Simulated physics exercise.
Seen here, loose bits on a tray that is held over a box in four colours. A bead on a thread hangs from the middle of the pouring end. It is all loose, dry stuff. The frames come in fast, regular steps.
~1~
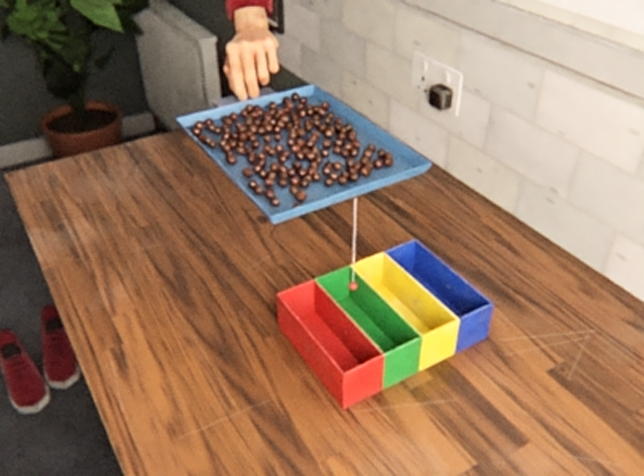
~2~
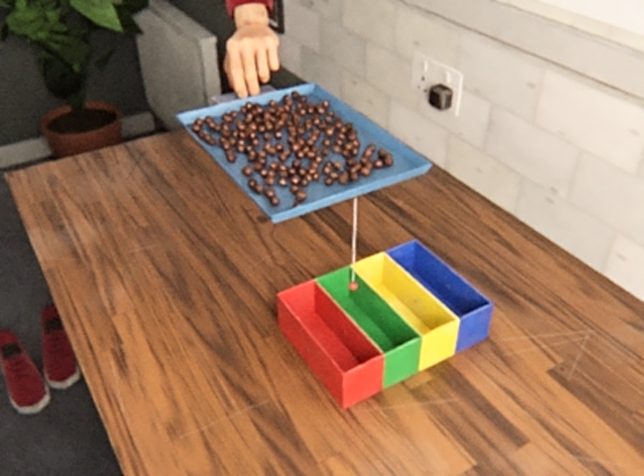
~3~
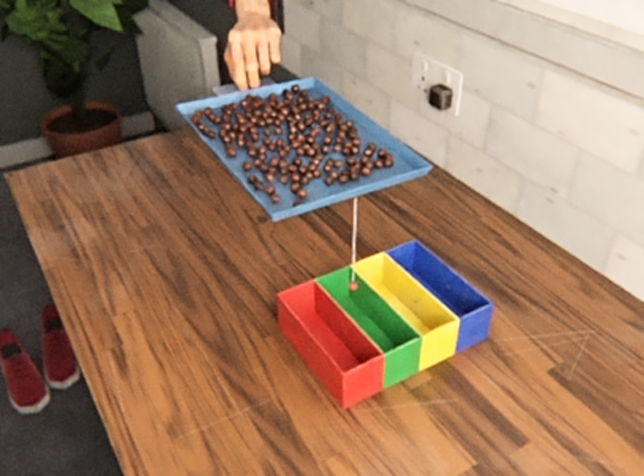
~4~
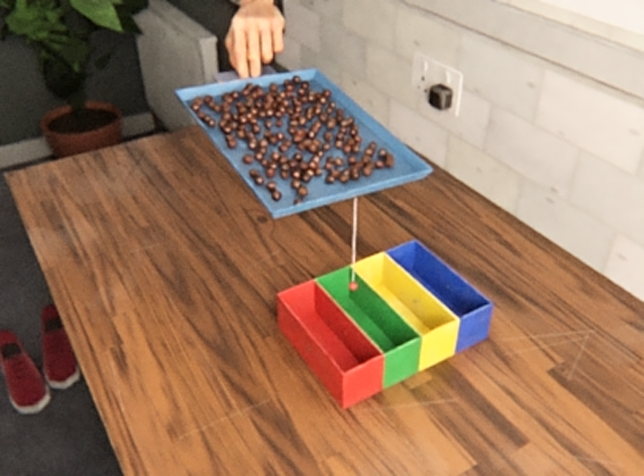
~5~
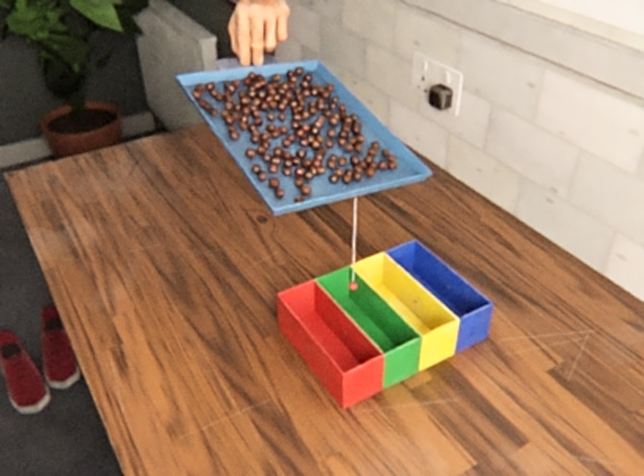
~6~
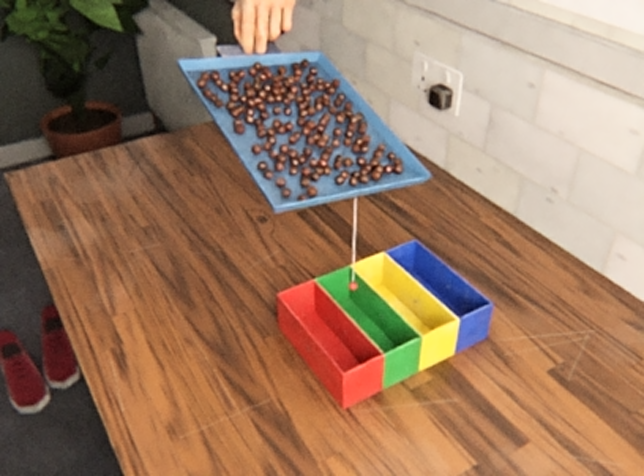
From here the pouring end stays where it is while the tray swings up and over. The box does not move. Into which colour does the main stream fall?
The blue one ends fullest.
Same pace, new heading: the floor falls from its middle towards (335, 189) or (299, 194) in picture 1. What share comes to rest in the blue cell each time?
First some 0, then 0 per cent.
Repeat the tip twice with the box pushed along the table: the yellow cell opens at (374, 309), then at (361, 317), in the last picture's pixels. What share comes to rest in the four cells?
About 40 and 20 per cent.
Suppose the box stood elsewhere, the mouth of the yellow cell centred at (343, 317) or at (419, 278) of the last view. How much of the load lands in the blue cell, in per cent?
Roughly 10 per cent, and 30 per cent.
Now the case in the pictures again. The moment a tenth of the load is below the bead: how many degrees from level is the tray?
At about 55°.
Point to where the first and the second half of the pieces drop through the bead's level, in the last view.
The first part at (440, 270); the rest at (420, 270).
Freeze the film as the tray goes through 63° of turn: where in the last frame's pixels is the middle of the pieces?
Close to (417, 254).
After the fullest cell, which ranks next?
Next in line is the yellow cell.
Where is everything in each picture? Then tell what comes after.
The first frame shows corners of the pouring end at (273, 213) and (426, 162), level; middle of the load at (291, 143), chocolate balls; bead on its thread at (353, 286); red cell at (363, 379); green cell at (402, 360); yellow cell at (439, 342); blue cell at (474, 325).
The second frame shows corners of the pouring end at (273, 212) and (426, 163), level; middle of the load at (291, 141).
The third frame shows corners of the pouring end at (274, 211) and (426, 165), tipped barely, lowest at the right corner; middle of the load at (291, 137).
The fourth frame shows corners of the pouring end at (275, 208) and (426, 168), tipped a little, lowest at the right corner; middle of the load at (293, 131).
The fifth frame shows corners of the pouring end at (276, 205) and (426, 171), tipped a little, lowest at the right corner; middle of the load at (295, 125).
The sixth frame shows corners of the pouring end at (278, 203) and (426, 174), tipped clearly, lowest at the right corner; middle of the load at (301, 122), nearly all on the move; red cell at (363, 379); green cell at (402, 360); yellow cell at (439, 342); blue cell at (474, 325).
Soon, tray tipped steeply; about a third on the tray; a small part in the blue cell; a small part in the yellow cell; a stray few in the green cell; a stray few in the red cell; about a third falling or outside the box.
A while on, tray tipped past a quarter turn; about half in the blue cell; about a quarter in the yellow cell; a small part in the green cell; a stray few in the red cell; about a quarter falling or outside the box.
Towards the end, tray tipped past a quarter turn; about half in the blue cell; about a quarter in the yellow cell; a small part in the green cell; a stray few in the red cell; about a quarter falling or outside the box.
Finally, tray tipped past a quarter turn; about half in the blue cell; about a quarter in the yellow cell; a small part in the green cell; a stray few in the red cell; about a quarter outside the box.
